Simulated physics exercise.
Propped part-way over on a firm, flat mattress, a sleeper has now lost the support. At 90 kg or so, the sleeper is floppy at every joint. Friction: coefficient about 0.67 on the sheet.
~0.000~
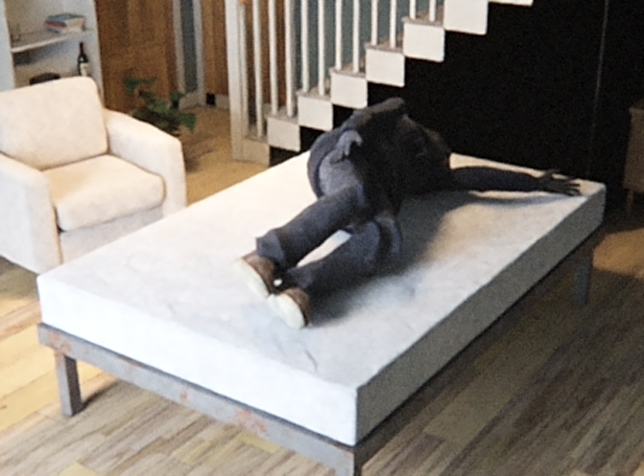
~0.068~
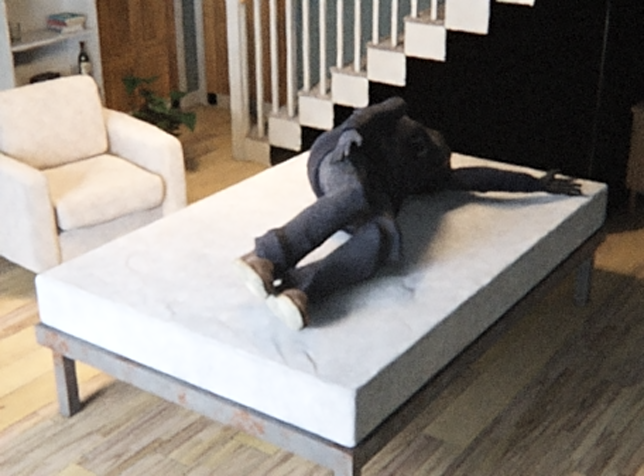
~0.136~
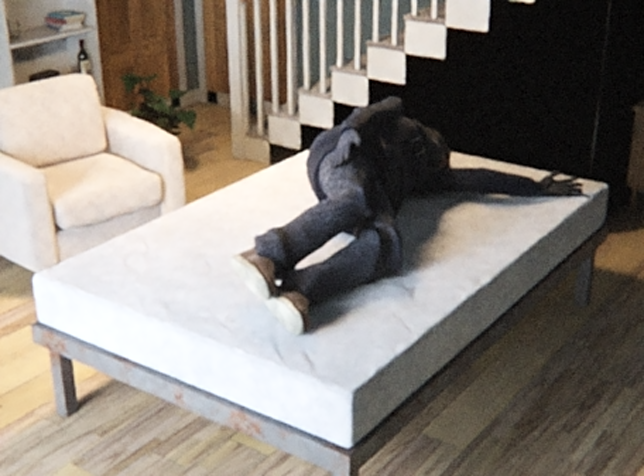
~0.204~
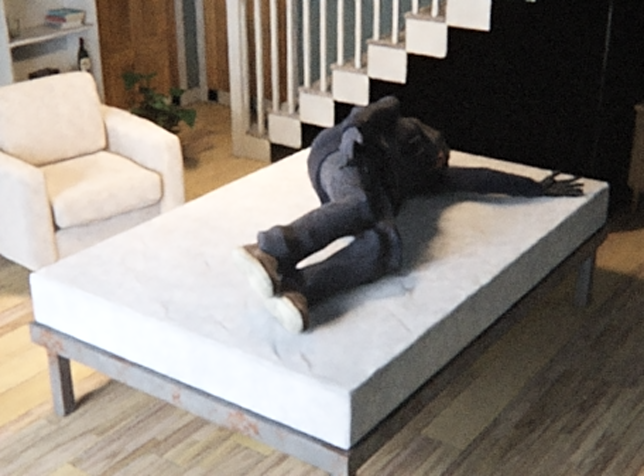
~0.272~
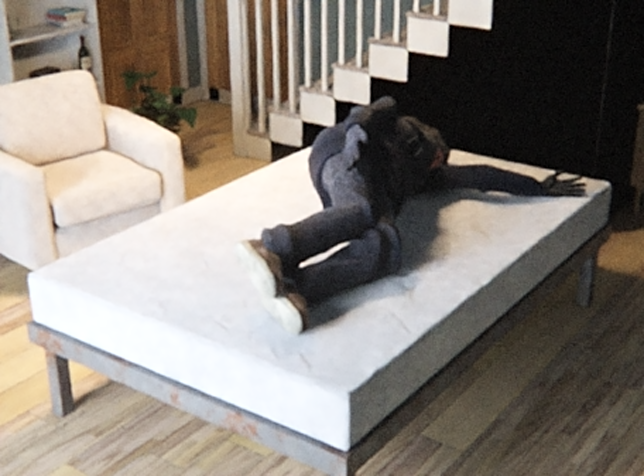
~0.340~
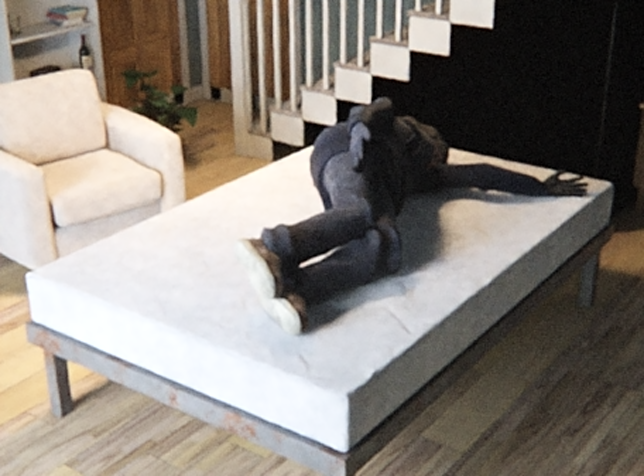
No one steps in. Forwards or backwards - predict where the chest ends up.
Backwards.
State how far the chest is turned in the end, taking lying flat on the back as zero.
The chest finishes turned some 0° from lying flat on its back.
After 0.54 s the chest is turned 55° from lying flat on the back, near (388, 150) in the last picture's view.
After 0.94 s the chest is turned 40° from lying flat on the back, near (378, 151) in the last picture's view.
After 1.54 s the chest is turned 0° from lying flat on the back, near (354, 159) in the last picture's view.
At rest, 2.9 s, chest sinks back.
